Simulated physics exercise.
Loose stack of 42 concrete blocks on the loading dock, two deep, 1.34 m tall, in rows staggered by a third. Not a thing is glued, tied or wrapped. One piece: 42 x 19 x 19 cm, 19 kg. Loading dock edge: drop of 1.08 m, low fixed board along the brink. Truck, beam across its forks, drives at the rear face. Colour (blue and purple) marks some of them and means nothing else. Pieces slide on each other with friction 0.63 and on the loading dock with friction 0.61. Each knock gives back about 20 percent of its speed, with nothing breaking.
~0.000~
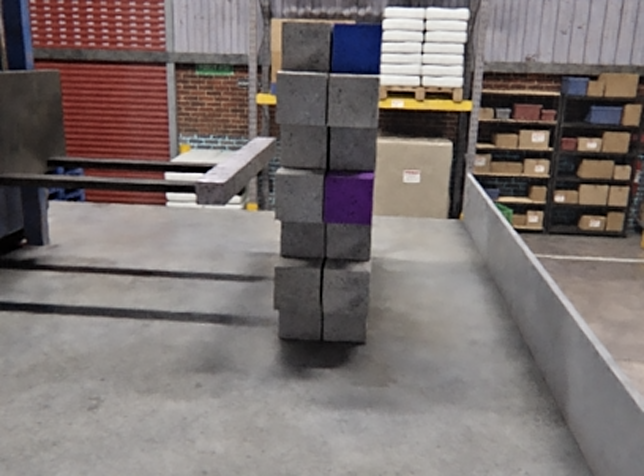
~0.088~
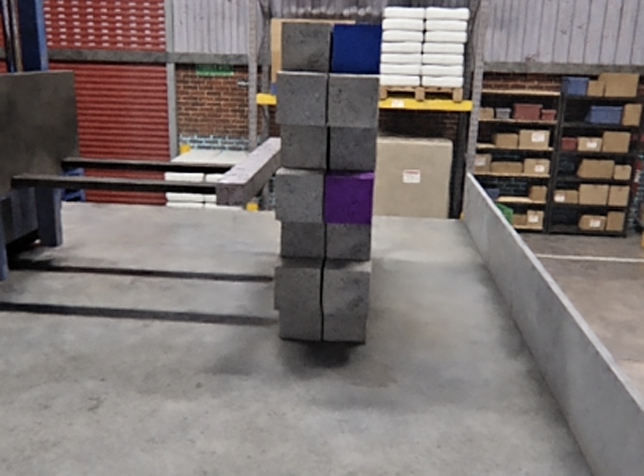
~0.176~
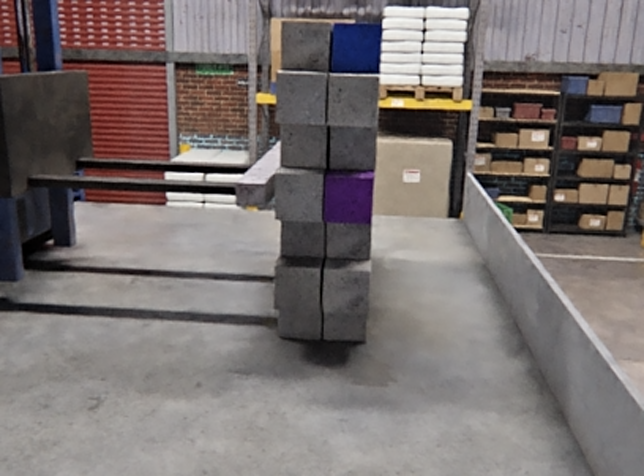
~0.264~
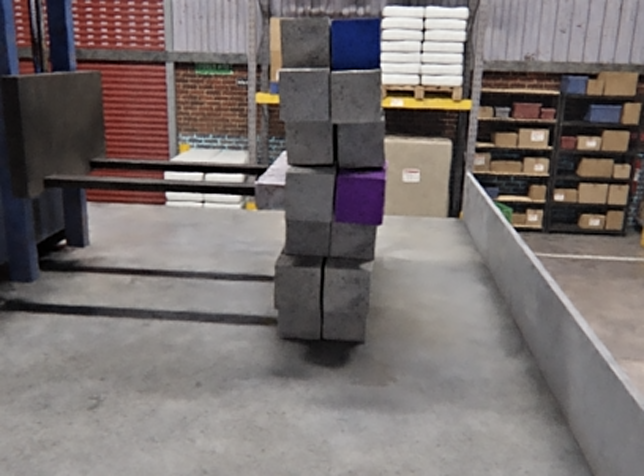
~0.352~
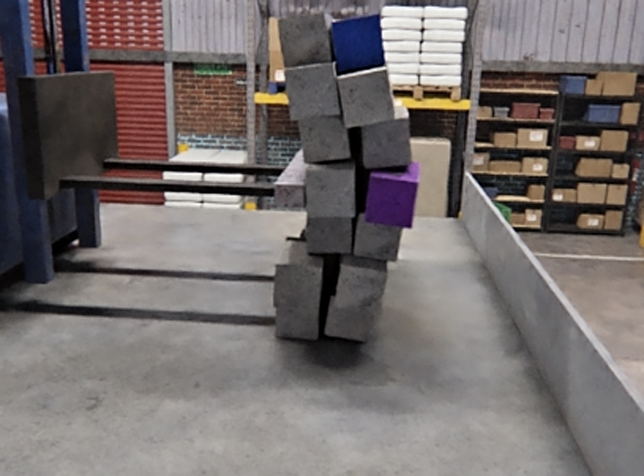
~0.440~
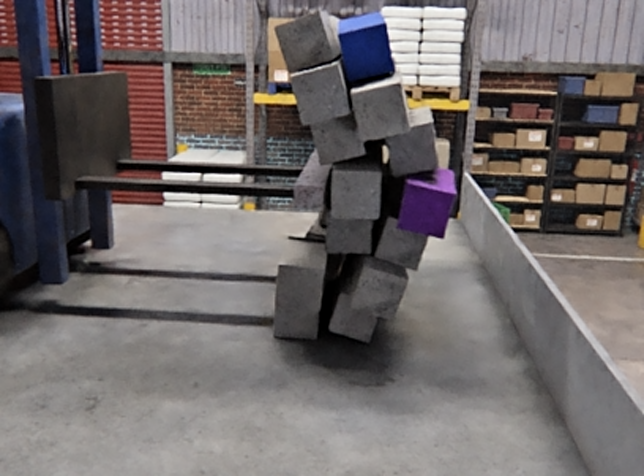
Forklift with a beam across its forks driving rightward into a stack of grey, blue and purple blocks, shifting and tilting them.
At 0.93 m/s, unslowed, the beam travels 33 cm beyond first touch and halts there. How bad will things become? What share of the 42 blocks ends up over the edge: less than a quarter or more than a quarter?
Fewer than one in four.
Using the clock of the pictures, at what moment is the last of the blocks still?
Somewhere close to 3.0 s.
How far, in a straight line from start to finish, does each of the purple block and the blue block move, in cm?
Approx. distance from start in cm - purple 80, blue 50.
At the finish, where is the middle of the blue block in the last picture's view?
About (377, 163).
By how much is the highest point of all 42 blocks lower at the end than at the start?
Lower by close to 35 cm.
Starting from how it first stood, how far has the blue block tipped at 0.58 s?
50°.
By 0.58 s, none of the 42 blocks over the edge, 40 disturbed; blue block tilted 45°, 6 cm lower; purple block tilted 38°, 16 cm lower.
By 0.80 s, none of the 42 blocks over the edge, 39 disturbed; blue block tilted 72°, 27 cm lower; purple block tilted 38°, 30 cm lower.
By 1.54 s, none of the 42 blocks over the edge, 41 disturbed; blue block on its side; purple block tilted 28°, 34 cm lower.
When it is over (3.0 s), 1 of the 42 blocks over the edge; blue block on its side; purple block tilted 28°, 34 cm lower. That is 2 per cent. In pixels of the last frame, middles, blue block near (377, 163), purple block near (504, 275).
